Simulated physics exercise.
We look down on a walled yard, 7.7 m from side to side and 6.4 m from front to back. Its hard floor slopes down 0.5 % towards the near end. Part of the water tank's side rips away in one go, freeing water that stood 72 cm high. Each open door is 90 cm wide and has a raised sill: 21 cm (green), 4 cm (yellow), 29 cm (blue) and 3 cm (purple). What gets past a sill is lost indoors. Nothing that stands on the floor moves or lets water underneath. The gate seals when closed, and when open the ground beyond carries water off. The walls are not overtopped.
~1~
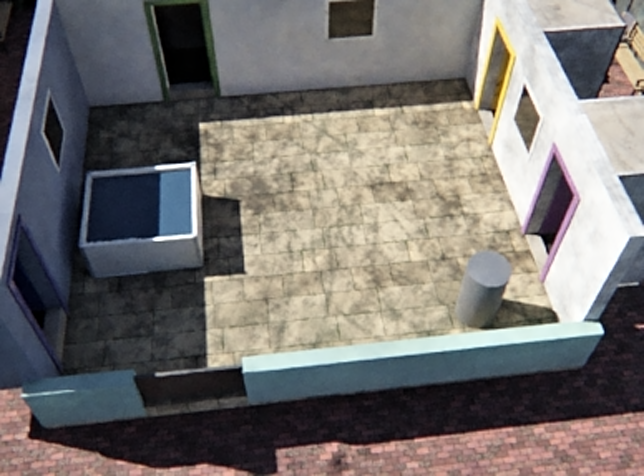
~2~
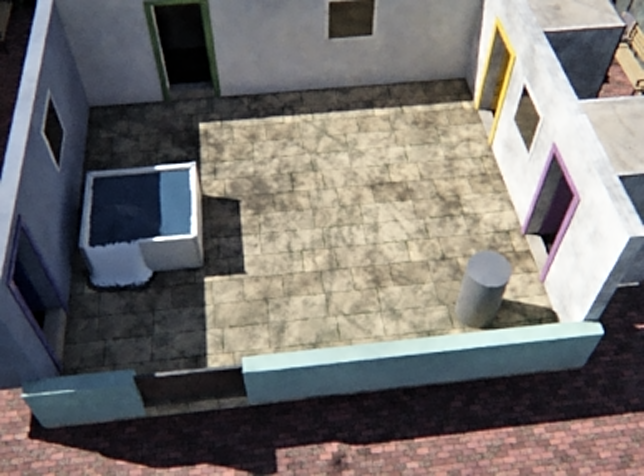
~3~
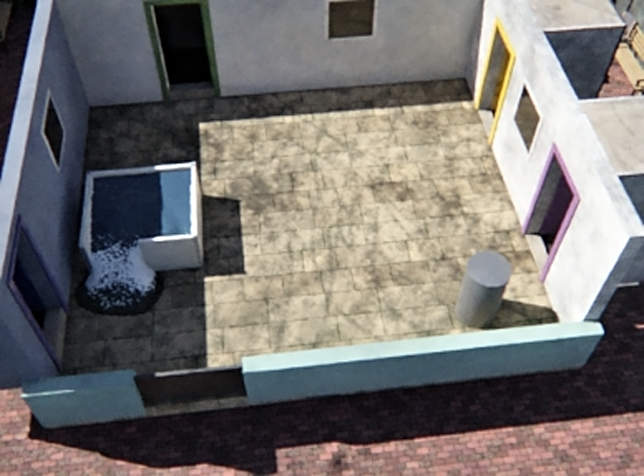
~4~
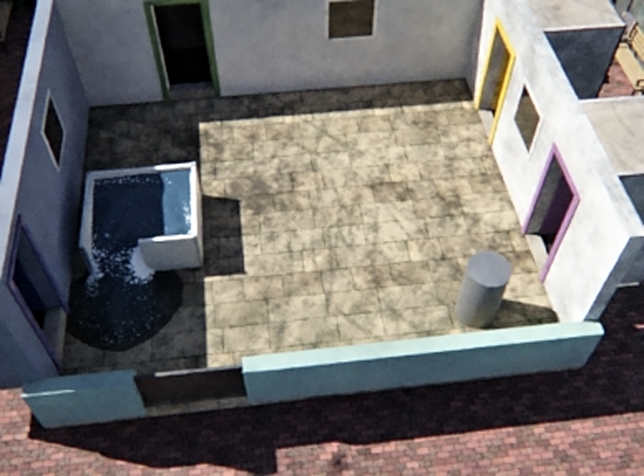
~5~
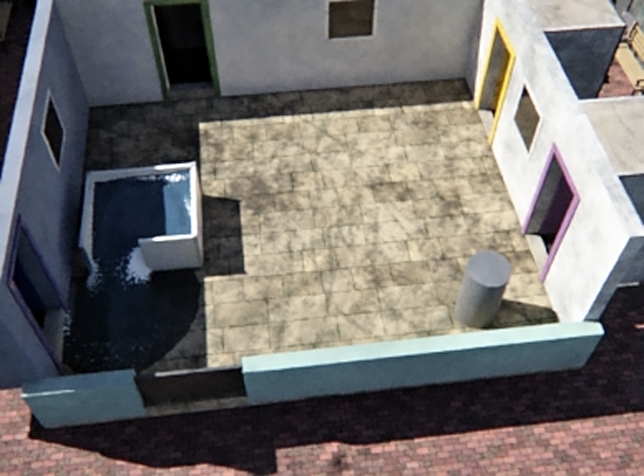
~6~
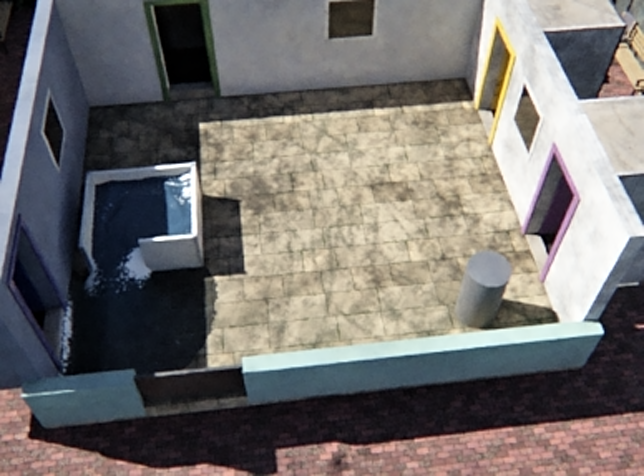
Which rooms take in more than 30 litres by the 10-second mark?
Door by door: At the green door it keeps below the limit; at the yellow door it keeps below the limit; at the blue door it stays under the limit; at the purple door it passes the limit.
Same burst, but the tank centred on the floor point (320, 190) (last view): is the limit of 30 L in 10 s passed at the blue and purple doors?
Then: Blue not over, purple not over.
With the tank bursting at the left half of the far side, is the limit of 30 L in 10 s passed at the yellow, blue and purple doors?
Then: Yellow past it, blue under, purple under.
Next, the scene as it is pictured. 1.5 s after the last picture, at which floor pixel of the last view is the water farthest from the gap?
Around (387, 366).
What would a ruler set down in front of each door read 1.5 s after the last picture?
In cm: Green 0, yellow 0, blue 25, purple 0.
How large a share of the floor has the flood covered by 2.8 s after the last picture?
Near 35 per cent is wet.
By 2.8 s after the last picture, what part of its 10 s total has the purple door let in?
Some 0 per cent by then.
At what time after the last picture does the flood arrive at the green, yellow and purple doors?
Arrival: Green 7.5 s, yellow 4.5 s, purple 3.4 s.
Then, 0.7 s after the last picture water covers 10 % of the floor and is deepest (54 cm) near (71, 400); green door not reached, yellow door not reached, blue door 25 cm at the sill, 0 L in, purple door not reached.
Then, 1.5 s after the last picture water covers 15 % of the floor and is deepest (38 cm) near (71, 400); green door not reached, yellow door not reached, blue door 25 cm at the sill, 1 L in, purple door not reached.
Then, 2.8 s after the last picture water covers 35 % of the floor and is deepest (24 cm) near (96, 398); green door not reached, yellow door not reached, blue door 22 cm at the sill, 2 L in, purple door not reached.
Then, 5.3 s after the last picture water covers 60 % of the floor and is deepest (14 cm) near (58, 402); green door not reached, yellow door 4 cm at the sill, 0 L in, blue door 13 cm at the sill, 2 L in, purple door 6 cm at the sill, 28 L in.
Then, 9.3 s after the last picture water covers 75 % of the floor and is deepest (9 cm) near (443, 106); green door 1 cm at the sill, 0 L in, yellow door 4 cm at the sill, 1 L in, blue door 7 cm at the sill, 2 L in, purple door 6 cm at the sill, 66 L in.
